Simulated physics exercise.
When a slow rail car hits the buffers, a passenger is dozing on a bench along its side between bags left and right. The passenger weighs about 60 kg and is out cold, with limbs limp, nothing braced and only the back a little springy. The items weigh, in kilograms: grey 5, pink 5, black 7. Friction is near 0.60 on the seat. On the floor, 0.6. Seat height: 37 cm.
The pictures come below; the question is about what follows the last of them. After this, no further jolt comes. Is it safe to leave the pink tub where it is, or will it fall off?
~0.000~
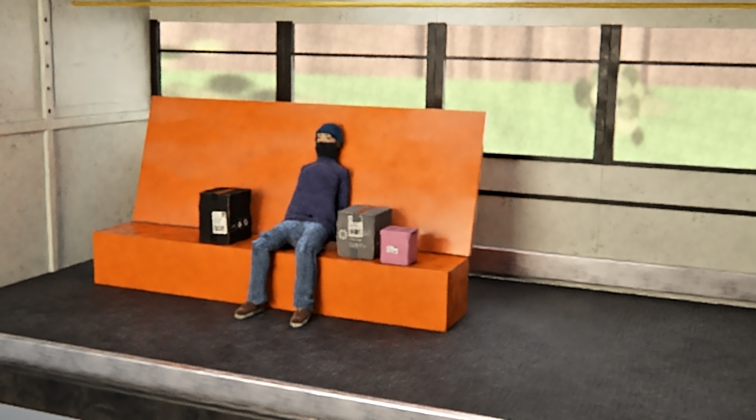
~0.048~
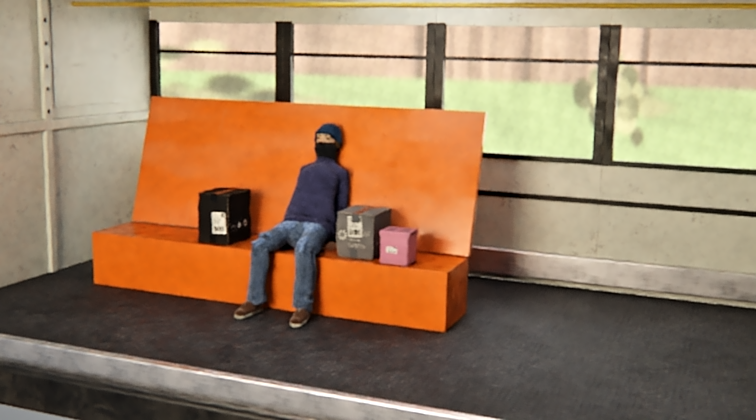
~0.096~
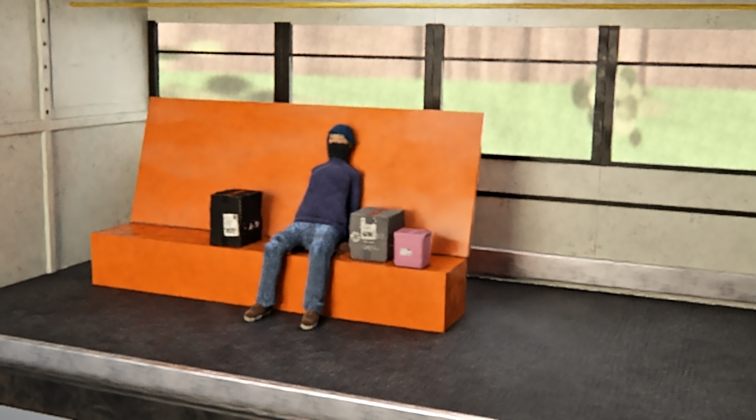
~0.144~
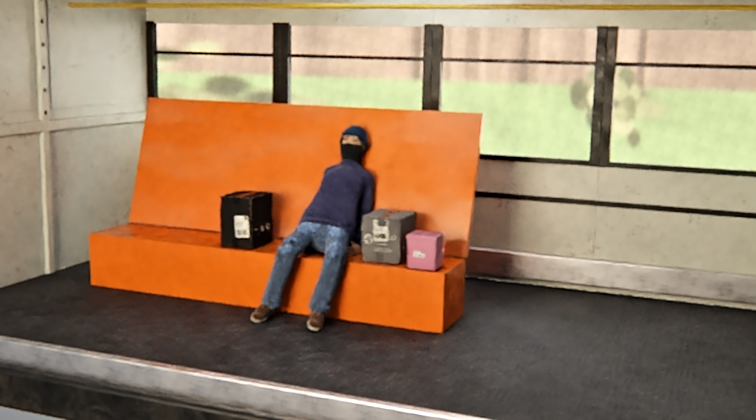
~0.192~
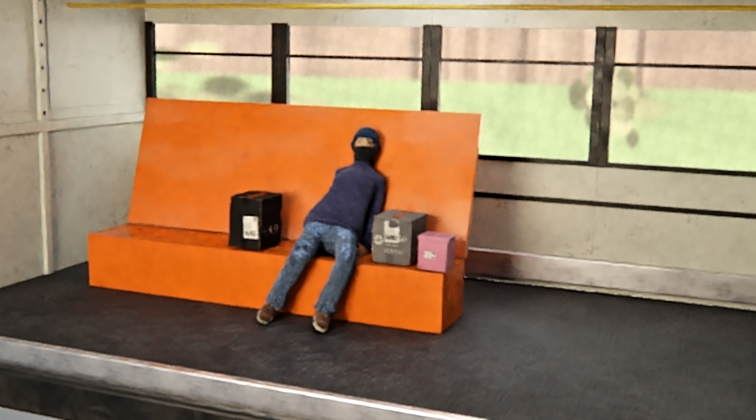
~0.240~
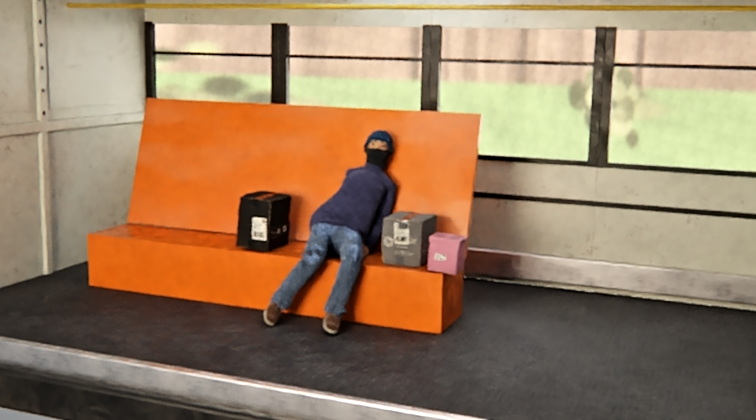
It falls off.
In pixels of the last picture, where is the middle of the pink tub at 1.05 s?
At about (533, 319).
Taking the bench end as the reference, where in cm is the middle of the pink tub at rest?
Past side, about 60 cm.
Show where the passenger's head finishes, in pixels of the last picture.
The head finishes near (445, 223).
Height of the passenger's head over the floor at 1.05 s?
Roughly 60 cm above the floor.
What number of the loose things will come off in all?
I make it 1.
After 0.40 s the pink tub is 18 cm past the bench end, tilted 35°, near (477, 273) in the last picture's view.
After 0.65 s the pink tub is 45 cm past the bench end, tilted 110°, near (518, 319) in the last picture's view; the passenger's hips 52 cm above the ground.
After 1.05 s the pink tub is 54 cm past the bench end, tilted 145°, near (533, 319) in the last picture's view.
Final state at 1.9 s, grey holdall stays on; pink tub drops off; black pack stays on; passenger's hips keep to the seat.
